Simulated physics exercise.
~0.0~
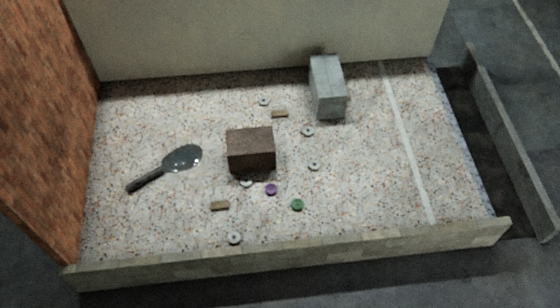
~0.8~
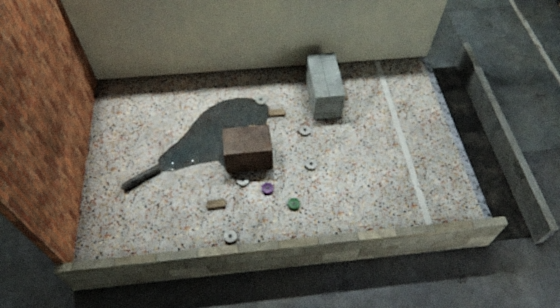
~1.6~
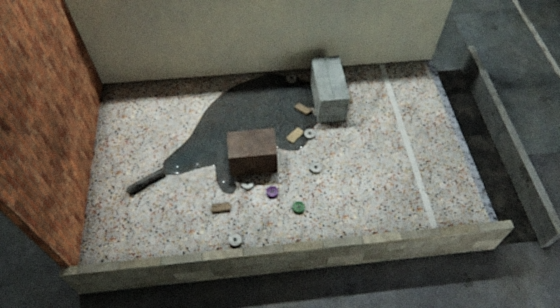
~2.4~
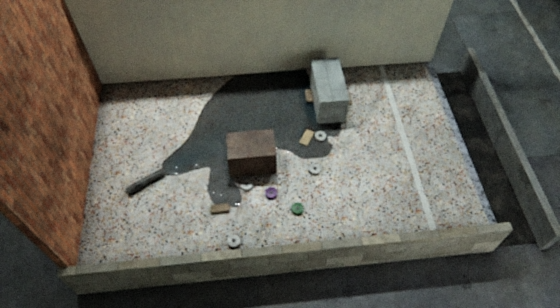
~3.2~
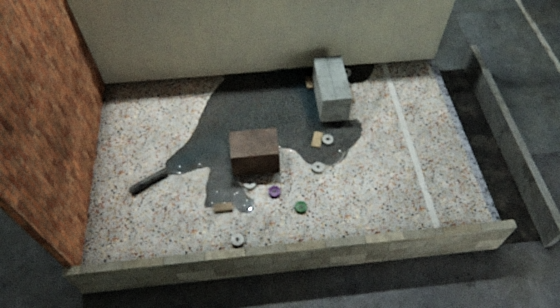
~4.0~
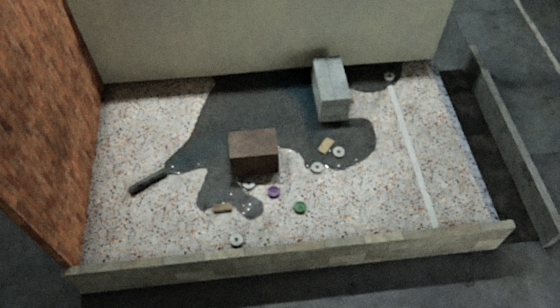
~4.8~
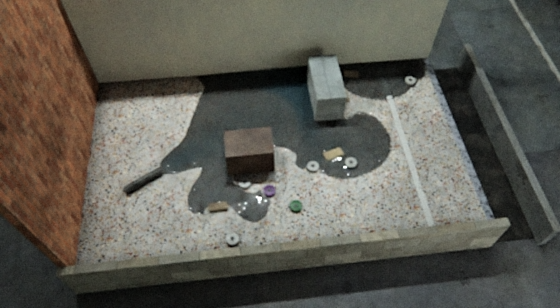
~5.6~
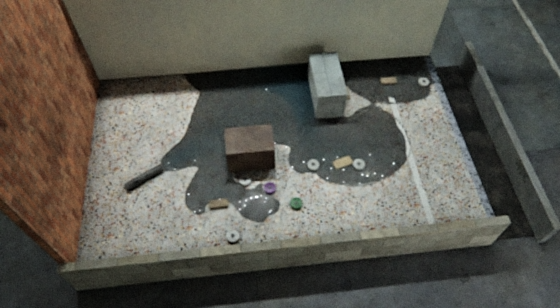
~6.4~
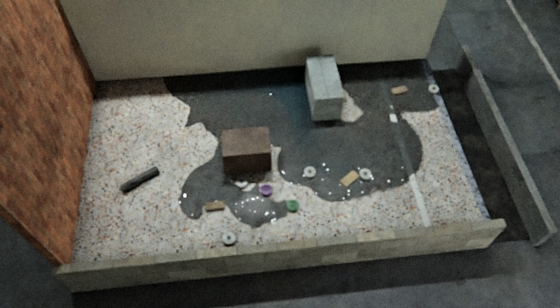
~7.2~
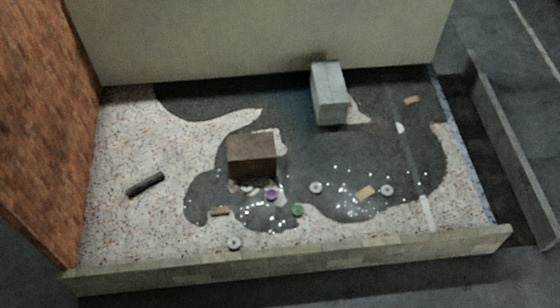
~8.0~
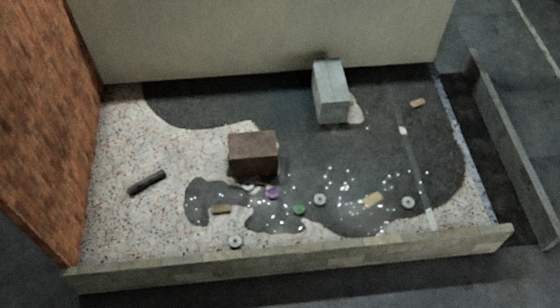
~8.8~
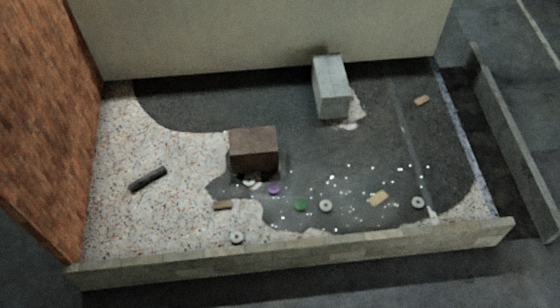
Water spreading from a hose across a speckled floor, flowing around two blocks and carrying small pieces rightward, some past the white line.
